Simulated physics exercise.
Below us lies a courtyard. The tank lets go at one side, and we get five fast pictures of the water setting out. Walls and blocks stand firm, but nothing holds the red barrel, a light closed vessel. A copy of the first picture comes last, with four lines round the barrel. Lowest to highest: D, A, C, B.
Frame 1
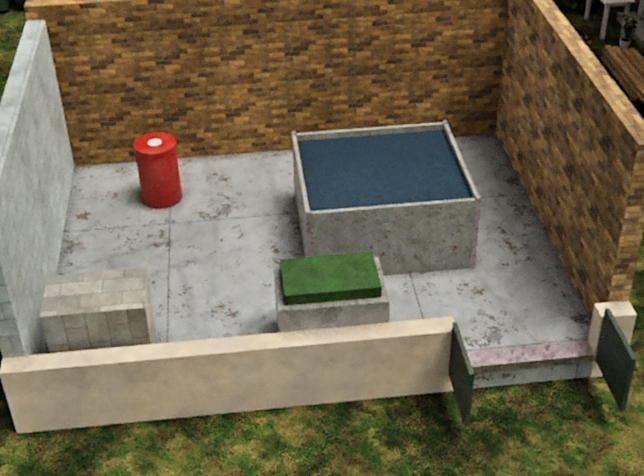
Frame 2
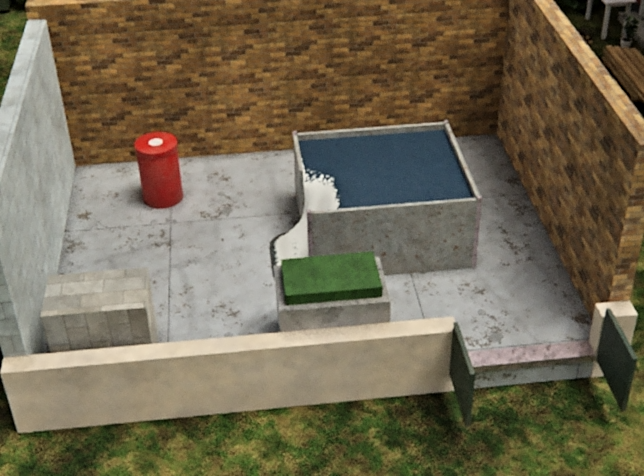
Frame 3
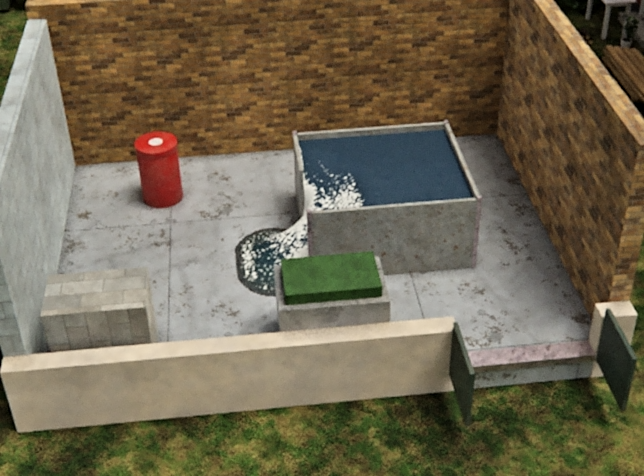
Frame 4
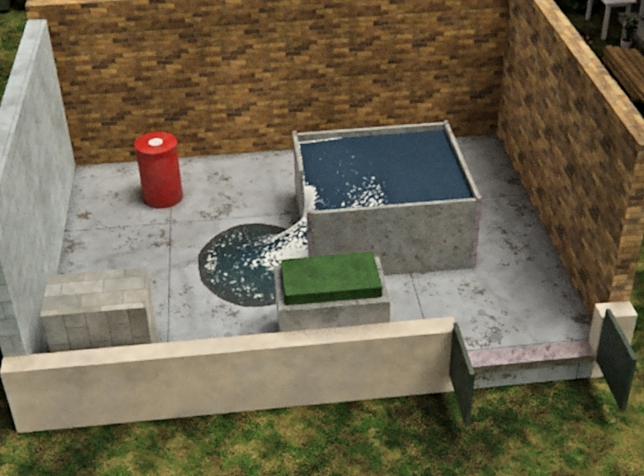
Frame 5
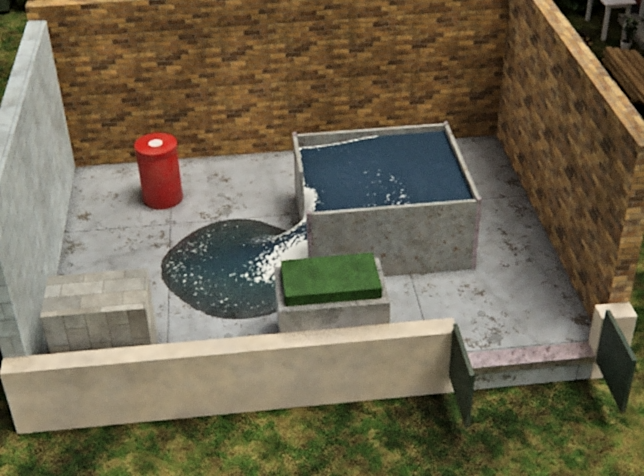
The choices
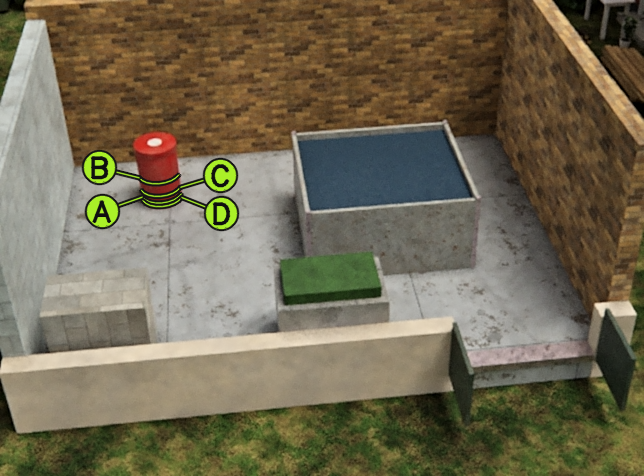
In a walled courtyard with an open gate, water poured from the left side of a full raised tank and spread across the concrete in a widening dark puddle between the red barrel and a green-topped block.
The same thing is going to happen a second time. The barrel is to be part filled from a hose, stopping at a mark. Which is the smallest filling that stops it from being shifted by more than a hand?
Level B just does it.
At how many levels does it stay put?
One of the four.
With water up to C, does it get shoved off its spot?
Yes, it does.
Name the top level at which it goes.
That would be C.
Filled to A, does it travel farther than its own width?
Yes, clearly.
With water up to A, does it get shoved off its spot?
Yes.
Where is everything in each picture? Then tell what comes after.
In the first picture, lid of the red barrel at (155, 143); tank full, its middle at (381, 170); open gate at (524, 313).
In the second picture, water covers 2 % of the ground, mostly out of sight from here.
In the third picture, water covers 4 % of the ground, mostly out of sight from here.
In the fourth picture, 7 % of the ground wet, in view closest to the barrel at (234, 230).
In the fifth picture, lid of the red barrel at (156, 144); 11 % of the ground wet, in view closest to the barrel at (194, 235).
On the marked copy, A at (161, 203); B at (158, 183); C at (160, 196); D at (162, 206); from the bottom up D, A, C, B.
For level A, it is pushed about 3 times its own width away.
For level B, it does not move.
For level C, it is pushed about its own width away.
For level D, it is pushed about 3 times its own width away.
